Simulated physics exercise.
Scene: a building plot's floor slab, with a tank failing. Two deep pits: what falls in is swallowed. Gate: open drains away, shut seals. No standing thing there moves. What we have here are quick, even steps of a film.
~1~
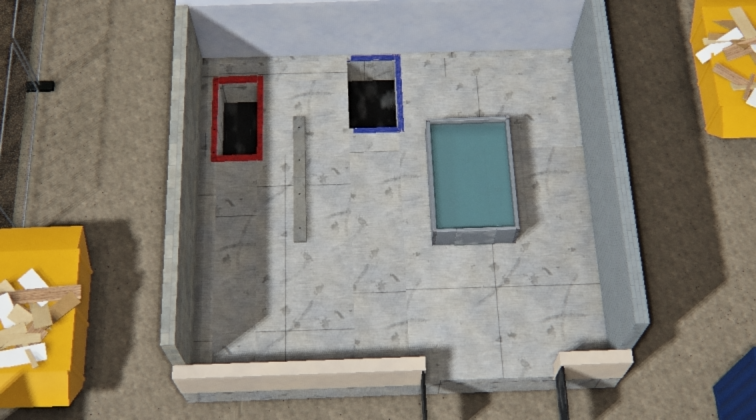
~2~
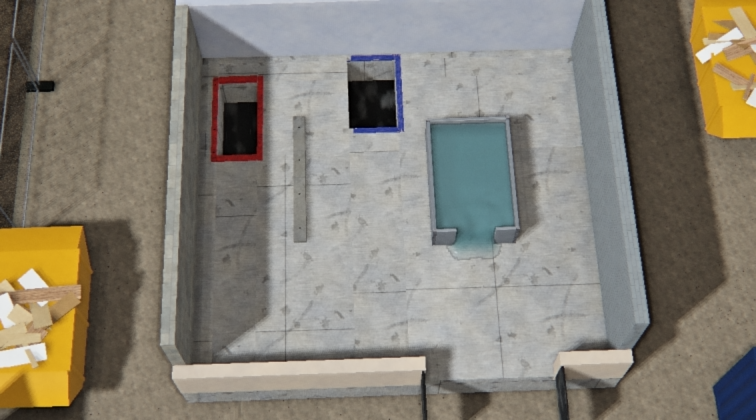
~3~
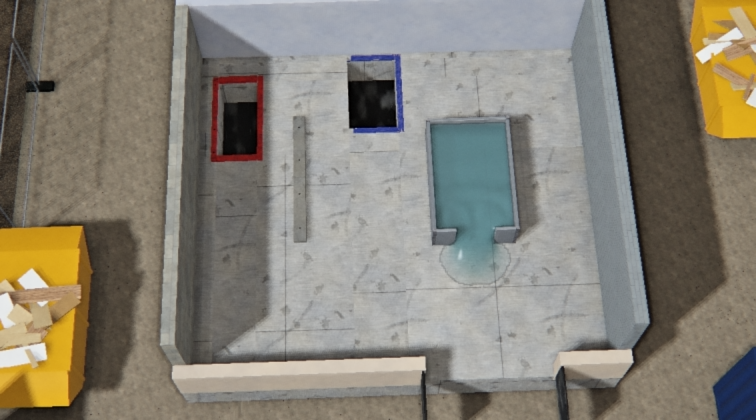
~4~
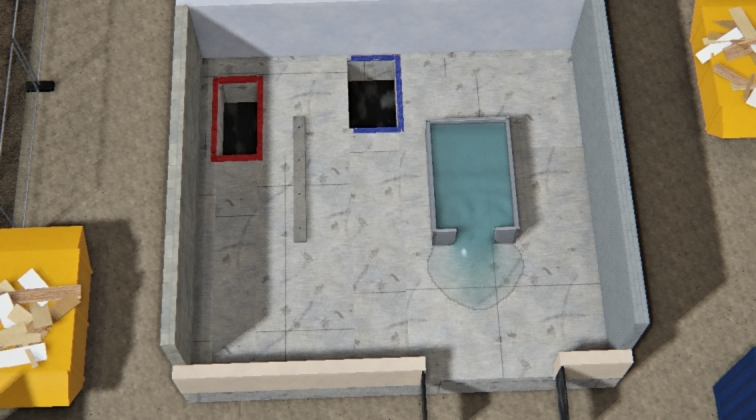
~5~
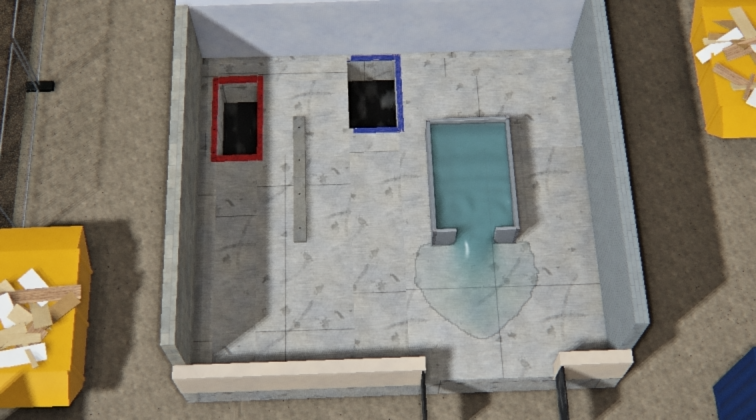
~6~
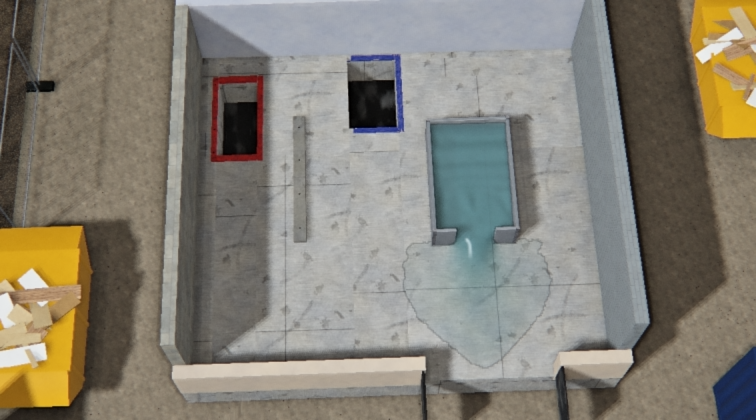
A walled concrete floor slab on brown ground is seen from high above, with a gap in its front wall and yellow bins of scraps outside at left and upper right. A grey tank of teal water stands right of centre, with a blue-rimmed pit, a low grey strip and a red-rimmed pit to its left. The tank's near side opens and water pours out, spreading forward and sideways in a widening puddle, while the camera stays still.
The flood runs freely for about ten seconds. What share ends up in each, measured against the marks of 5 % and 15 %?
Measured against the marks, the gate ends up with more than 15 %; the red pit ends up with less than 5 %; the blue pit ends up with less than 5 %.
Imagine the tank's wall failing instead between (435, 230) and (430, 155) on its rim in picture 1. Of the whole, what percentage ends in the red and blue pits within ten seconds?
The red pit takes 4 per cent and the blue pit 20 per cent.
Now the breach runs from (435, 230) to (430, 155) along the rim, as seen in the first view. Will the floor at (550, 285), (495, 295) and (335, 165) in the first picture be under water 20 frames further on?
Result, in sequence: Untouched by the flood; untouched by the flood; inundated.
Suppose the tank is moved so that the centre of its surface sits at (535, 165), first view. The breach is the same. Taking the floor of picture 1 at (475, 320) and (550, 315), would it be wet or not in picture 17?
Spot by spot: Drenched, after that drenched.
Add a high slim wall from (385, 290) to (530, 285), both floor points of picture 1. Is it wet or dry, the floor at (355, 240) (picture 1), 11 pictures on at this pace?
Finding: Waterlogged.
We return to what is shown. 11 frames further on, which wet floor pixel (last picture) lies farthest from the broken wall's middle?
The farthest point of the front sits at (301, 372).
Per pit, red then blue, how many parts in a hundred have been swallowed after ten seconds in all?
Roughly 0 %, then roughly 0 %.
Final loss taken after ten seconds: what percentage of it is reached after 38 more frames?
My reading is near 75 per cent.
A moment on, water covers 20 % of the floor; the gate 4 %, the red pit 0 %, the blue pit 0 %.
Next, water covers 20 % of the floor; the gate 13 %, the red pit 0 %, the blue pit 0 %.
Then, water covers 25 % of the floor; the gate 25 %, the red pit 0 %, the blue pit 0 %.
Later, water covers 45 % of the floor; the gate 38 %, the red pit 0 %, the blue pit 0 %.
In the end, water covers 55 % of the floor; the gate 49 %, the red pit 0 %, the blue pit 0 %.
